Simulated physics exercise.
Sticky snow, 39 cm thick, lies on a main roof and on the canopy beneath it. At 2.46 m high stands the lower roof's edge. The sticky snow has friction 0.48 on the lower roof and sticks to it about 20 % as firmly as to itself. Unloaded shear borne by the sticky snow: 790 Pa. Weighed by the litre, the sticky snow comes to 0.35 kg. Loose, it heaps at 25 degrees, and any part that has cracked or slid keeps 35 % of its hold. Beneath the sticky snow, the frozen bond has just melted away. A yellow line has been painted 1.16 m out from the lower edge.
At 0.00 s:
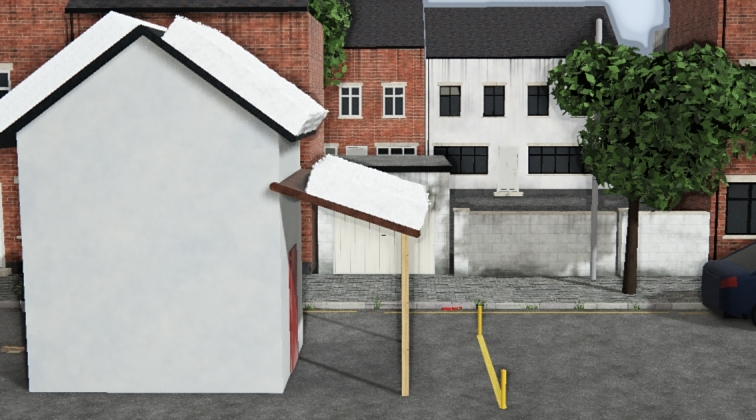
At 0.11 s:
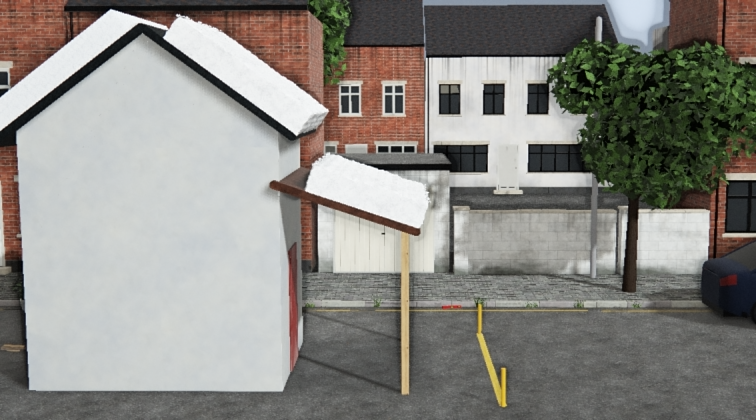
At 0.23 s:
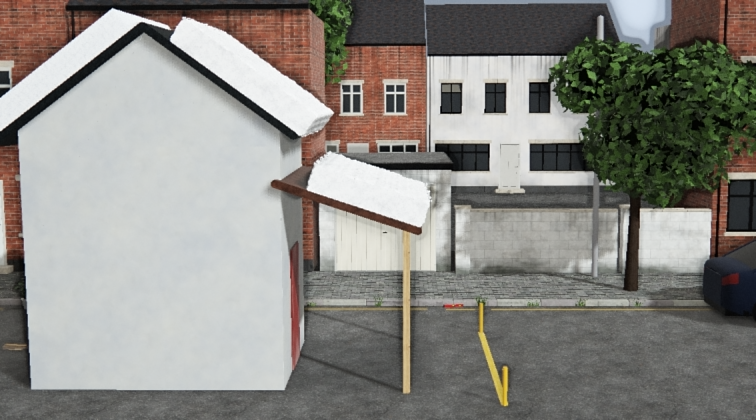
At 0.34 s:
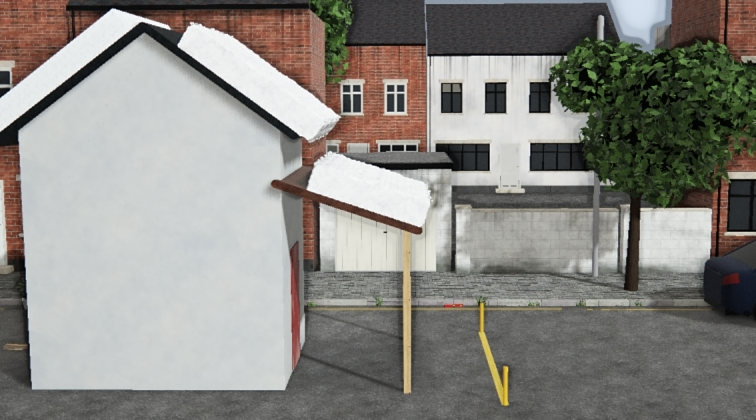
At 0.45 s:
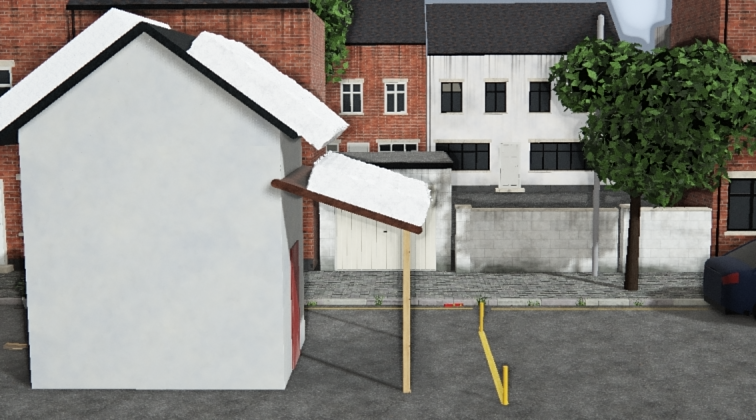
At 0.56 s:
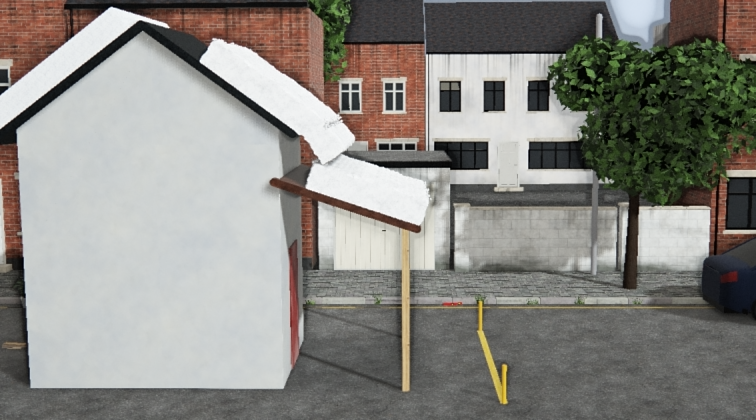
A pale grey house with a red door and thick white snow on its dark-edged roof stands at the left of a grey paved yard, seen from the side at a level, nearly still view. A snow-covered canopy on a wooden post juts from its right wall, near a yellow line, with brick and white houses and a tree behind. The right-hand roof slab slides slowly down the slope, its lower end extending past the eave above the canopy.
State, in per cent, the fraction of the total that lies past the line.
35 per cent.
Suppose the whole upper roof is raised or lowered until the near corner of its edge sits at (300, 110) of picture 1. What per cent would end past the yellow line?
50 %.
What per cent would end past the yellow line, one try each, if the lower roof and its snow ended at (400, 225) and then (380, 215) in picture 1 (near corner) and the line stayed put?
Try 1: 40 %; try 2: 45 %.
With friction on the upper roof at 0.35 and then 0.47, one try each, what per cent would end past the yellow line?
I'd expect around 25 percent, then around 12 percent.
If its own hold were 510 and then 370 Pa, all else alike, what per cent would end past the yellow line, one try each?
It'd be some 45 percent the first time and some 50 percent the second.
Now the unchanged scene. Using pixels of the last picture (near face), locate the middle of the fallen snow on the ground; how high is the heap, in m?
The heap centres close to (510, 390) and stands about 0.5 m tall.
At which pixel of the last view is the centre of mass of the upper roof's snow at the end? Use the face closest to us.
The middle sits at about (499, 327).
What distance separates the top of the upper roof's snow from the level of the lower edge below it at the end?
I'd put it at around 0.7 m up.
By 1.10 s, none is below the lower edge and 0 % is past the line.
By 1.73 s, 36 % is below the lower edge and 5 % is past the line.
By 2.37 s, 62 % is below the lower edge and 34 % is past the line.
By 3.00 s, 64 % is below the lower edge and 35 % is past the line.
By 4.10 s, at the end, 65 % is below the lower edge and 35 % is past the line.
